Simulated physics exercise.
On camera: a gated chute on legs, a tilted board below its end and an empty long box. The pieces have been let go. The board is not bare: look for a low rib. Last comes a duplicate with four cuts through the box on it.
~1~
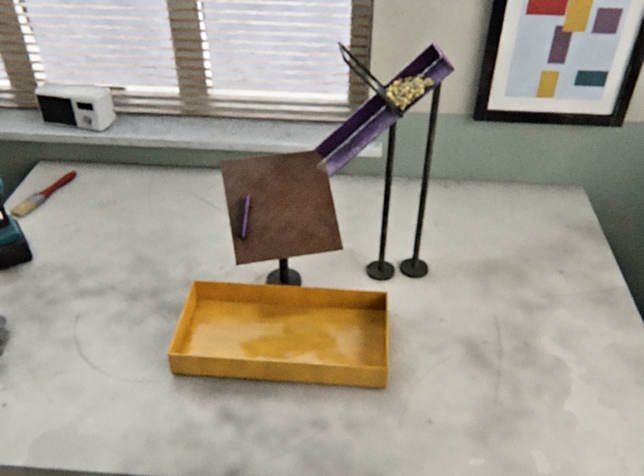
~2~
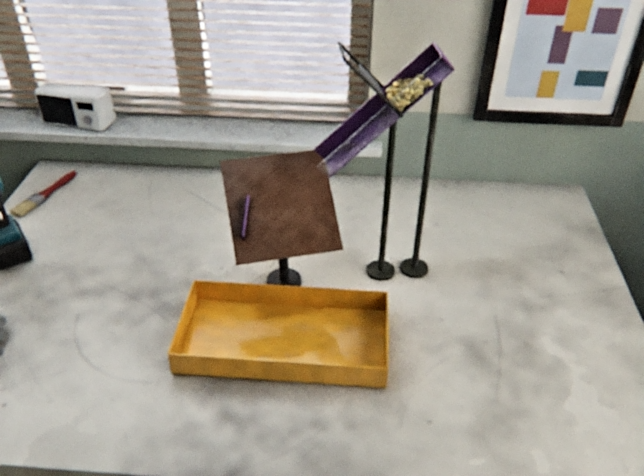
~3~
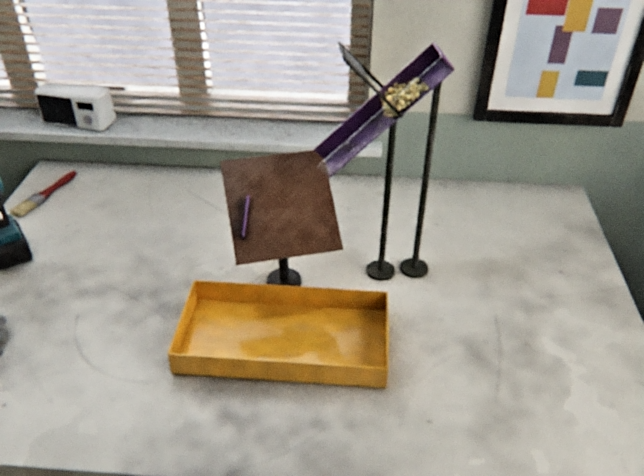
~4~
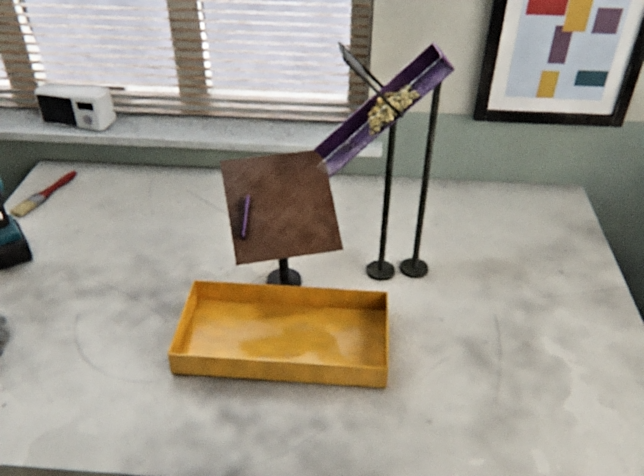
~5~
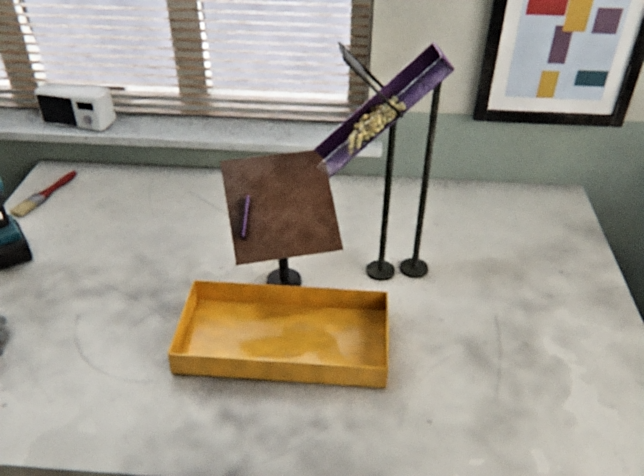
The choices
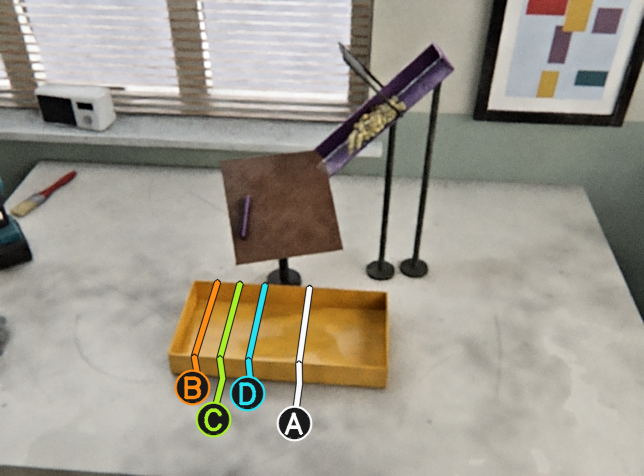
The clip shows a purple chute on thin black legs above a tilted brown board and an empty yellow box, as its raised flap opens slightly further and a clump of small pale pieces slides partway down the chute leftward.
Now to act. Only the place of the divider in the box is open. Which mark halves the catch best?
I would pick line D.
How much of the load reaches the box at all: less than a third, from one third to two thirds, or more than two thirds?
About that: More than two thirds.
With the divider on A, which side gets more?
More lands on the left.
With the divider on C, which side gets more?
Right.
On the marked copy, line A crosses the front rim at (299, 362); line B crosses the front rim at (194, 355); line C crosses the front rim at (220, 357); line D crosses the front rim at (248, 359).
With A, of what is caught, all but a few on the left of the divider, a small share on the right.
With B, of what is caught, only a few on the left of the divider, all but a few on the right.
With C, of what is caught, a small share on the left of the divider, the bulk on the right.
With D, of what is caught, close to two thirds on the left of the divider, close to a third on the right.
